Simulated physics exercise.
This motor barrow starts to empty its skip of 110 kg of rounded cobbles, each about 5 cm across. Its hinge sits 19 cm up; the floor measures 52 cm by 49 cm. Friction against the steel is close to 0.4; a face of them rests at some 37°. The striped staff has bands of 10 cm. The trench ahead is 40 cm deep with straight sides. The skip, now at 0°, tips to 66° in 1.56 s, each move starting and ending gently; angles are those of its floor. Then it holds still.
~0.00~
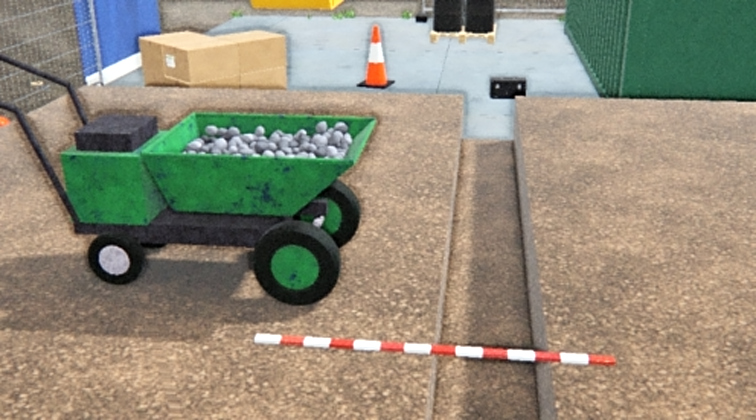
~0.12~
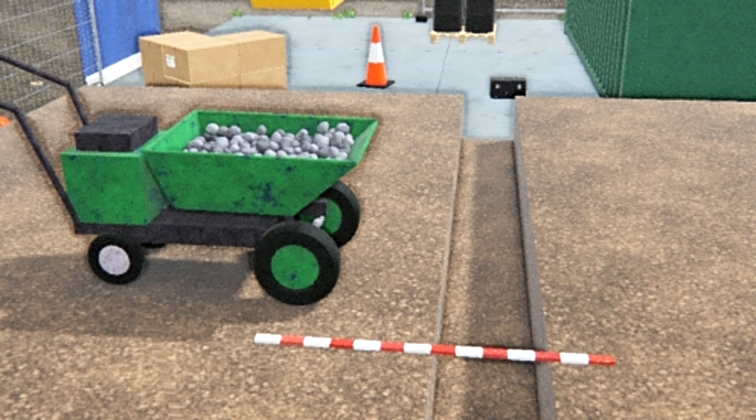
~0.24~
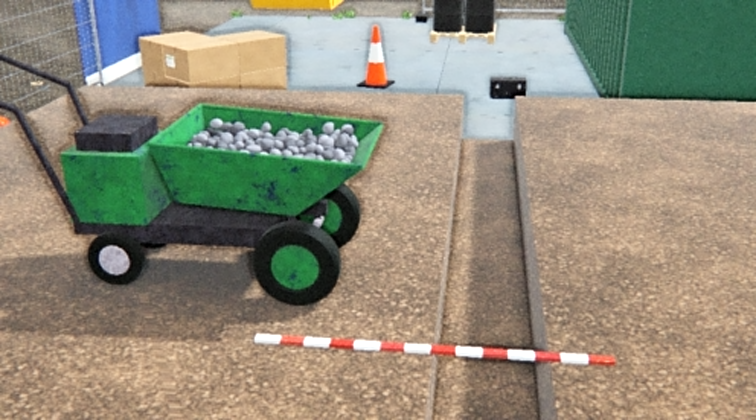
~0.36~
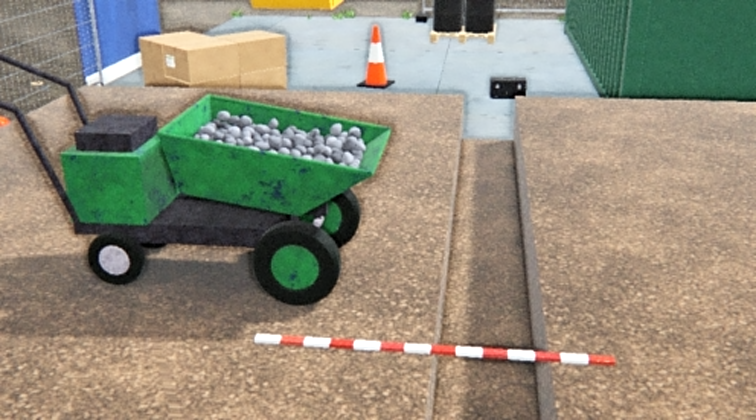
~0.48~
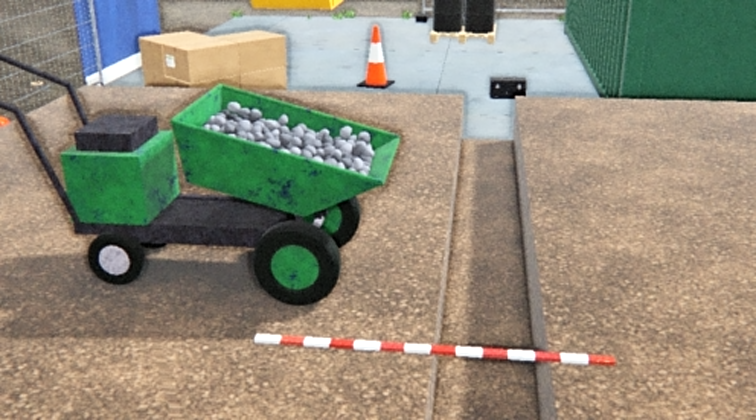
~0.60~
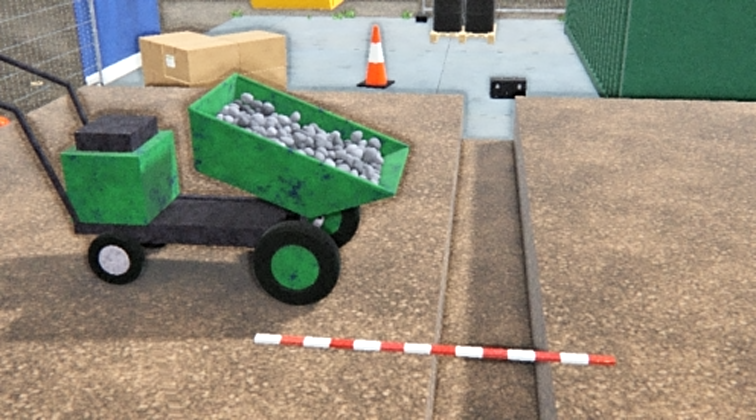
We see a green motor barrow loaded with rounded grey stones beside a straight trench, a red-and-white staff lying across it; the skip tilts gradually forward to the right, its rear rising while the stones shift slightly inside.
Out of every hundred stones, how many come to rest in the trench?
Close to 100 in a hundred.
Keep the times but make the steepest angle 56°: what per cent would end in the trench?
In that case some 100 per cent.
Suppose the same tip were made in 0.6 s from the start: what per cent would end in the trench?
In that case some 100 per cent.
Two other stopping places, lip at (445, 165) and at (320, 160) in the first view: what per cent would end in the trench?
About 50 and 65 per cent.
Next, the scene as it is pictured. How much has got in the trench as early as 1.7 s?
Some 50 per cent.
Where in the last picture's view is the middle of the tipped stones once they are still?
Around (493, 347).
After 1.2 s the floor is at 56°; 100 % in the skip; the foremost stones are at (429, 219).
After 1.7 s the floor is at 66°; 48 % in the skip, 1 % short of the trench, 51 % in the trench; the foremost stones are at (527, 356).
After 2.0 s the floor is at 66°; 15 % in the skip, 1 % short of the trench, 84 % in the trench; the foremost stones are at (531, 354).
After 4.0 s the floor is at 66°; 0 % in the skip, 100 % in the trench; the foremost stones are at (531, 342).
